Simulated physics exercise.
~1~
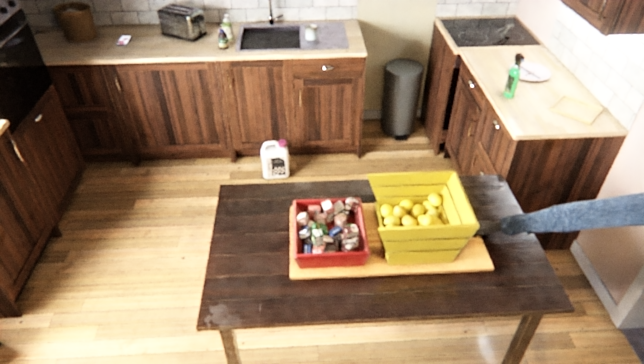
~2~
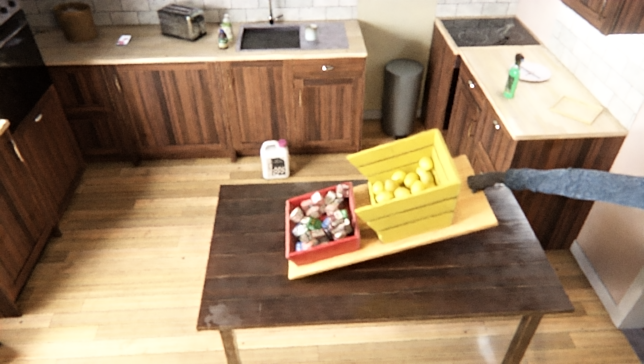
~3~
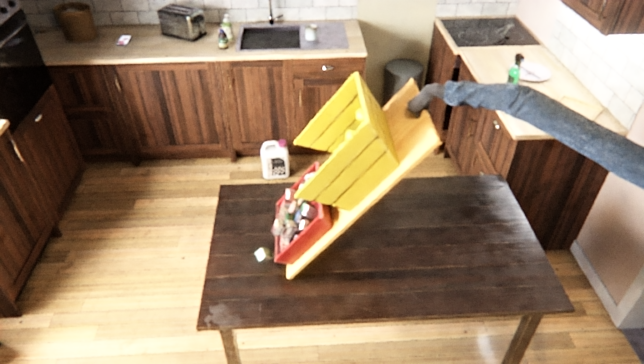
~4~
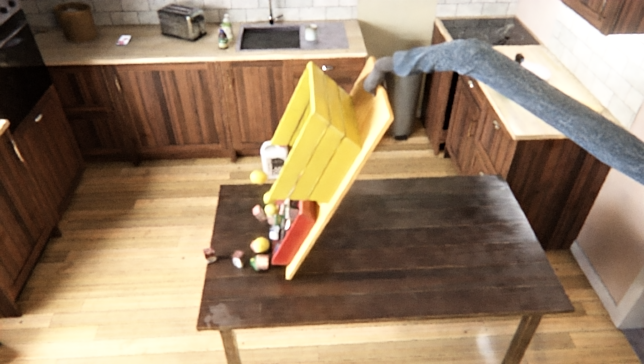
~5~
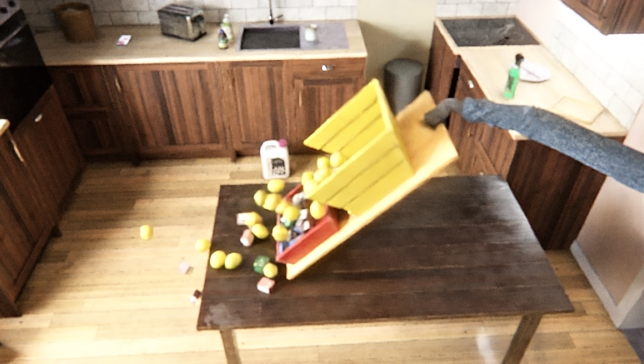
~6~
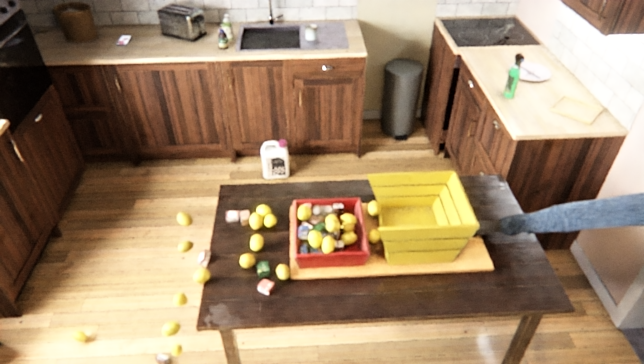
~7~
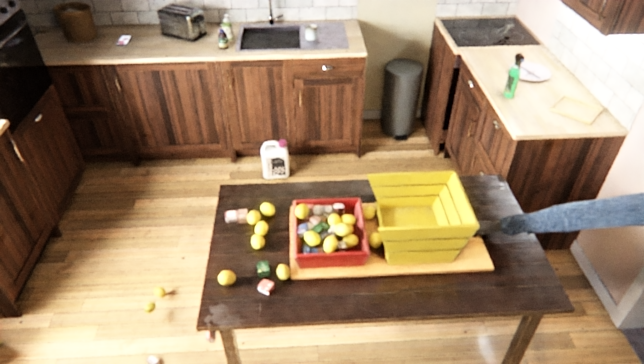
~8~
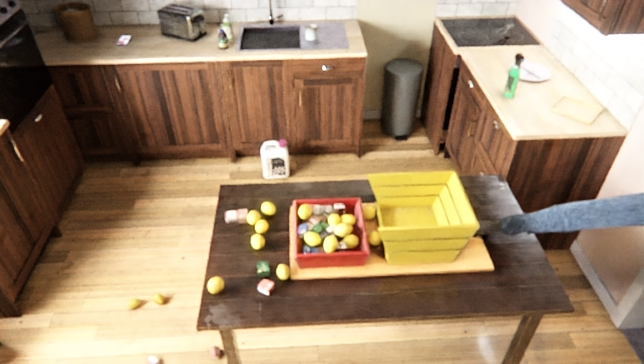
A grey-sleeved arm reaches in from the right of a kitchen with wooden cabinets, seen from above, and holds a board on a dark table. On the board sit a red tub of small cartons, at left, and a yellow tub of lemons, at right. The arm lifts the board's right end until it stands steeply. Cartons spill from the red tub, then lemons pour leftward over it, onto the table and floor. The arm lowers the board flat again, leaving the yellow tub nearly empty, lemons among the red tub's cartons, and others scattered at left.
